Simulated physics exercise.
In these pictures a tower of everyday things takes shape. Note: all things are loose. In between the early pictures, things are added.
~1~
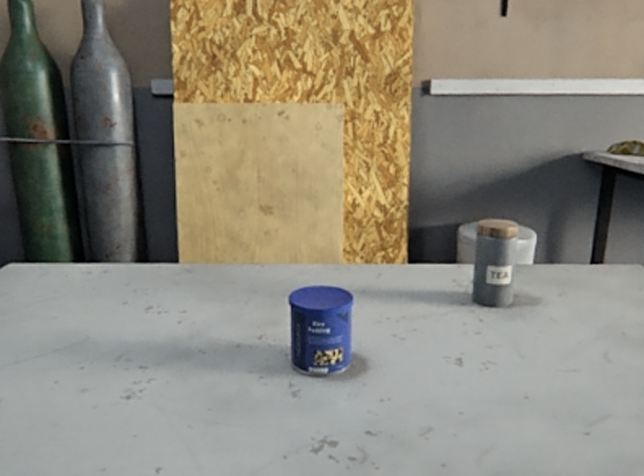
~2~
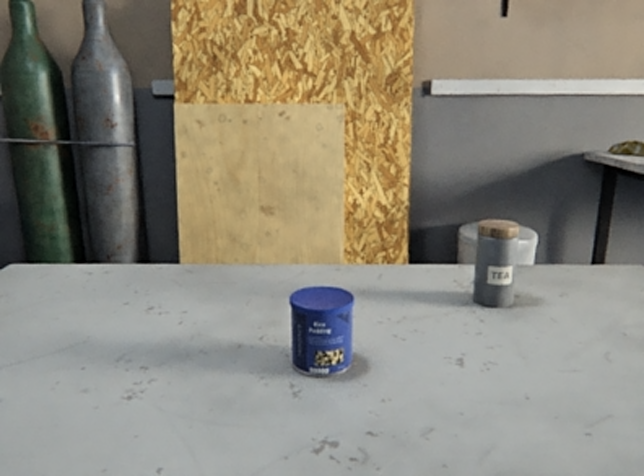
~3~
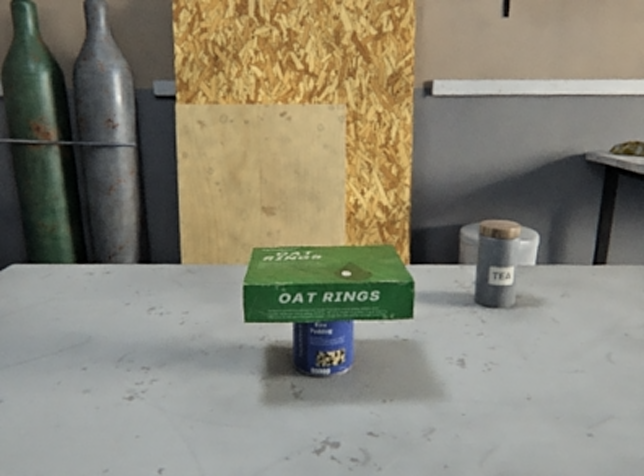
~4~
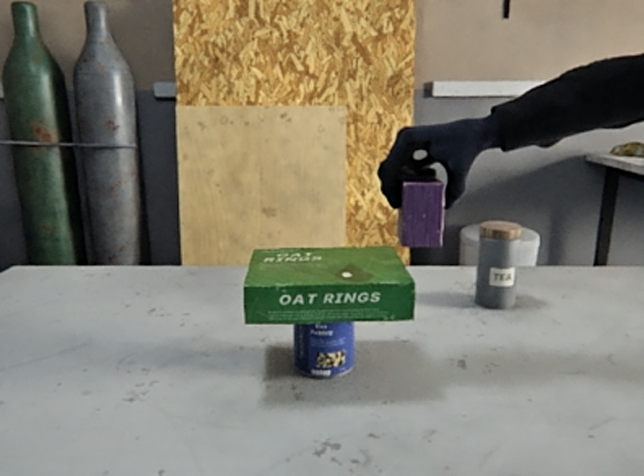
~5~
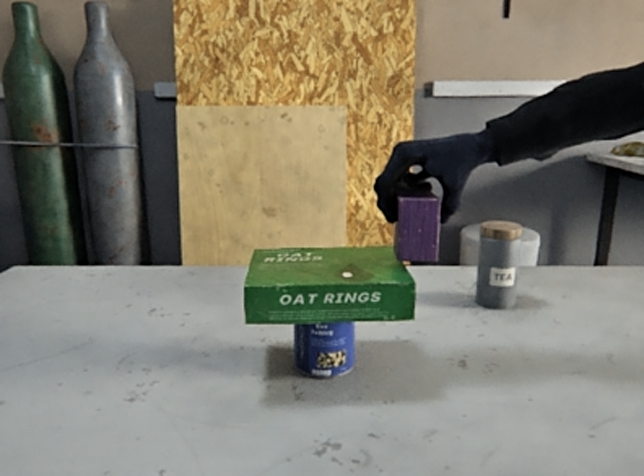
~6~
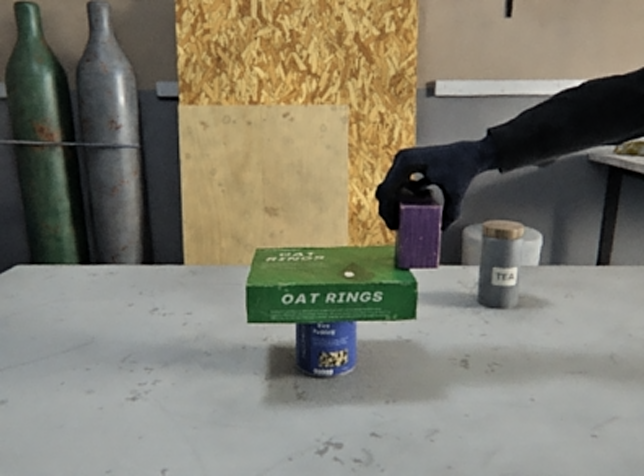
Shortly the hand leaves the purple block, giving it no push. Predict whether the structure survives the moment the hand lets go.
I expect the stack will not stand.
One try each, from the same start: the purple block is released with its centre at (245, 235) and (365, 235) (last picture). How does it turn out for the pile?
With the first placement the pile tips over, with the second it remains stable.
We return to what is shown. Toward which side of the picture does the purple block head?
Rightwards.
Then, 0.30 s later than the last frame, purple block now fallen.
Then, 0.40 s later than the last frame, things are still on the move.
Then, 0.50 s later than the last frame, as before.
When it is over, fallen, purple block; the other 3 as before. End places, in pixels of the last picture, purple block near (457, 373). The pile gives way.
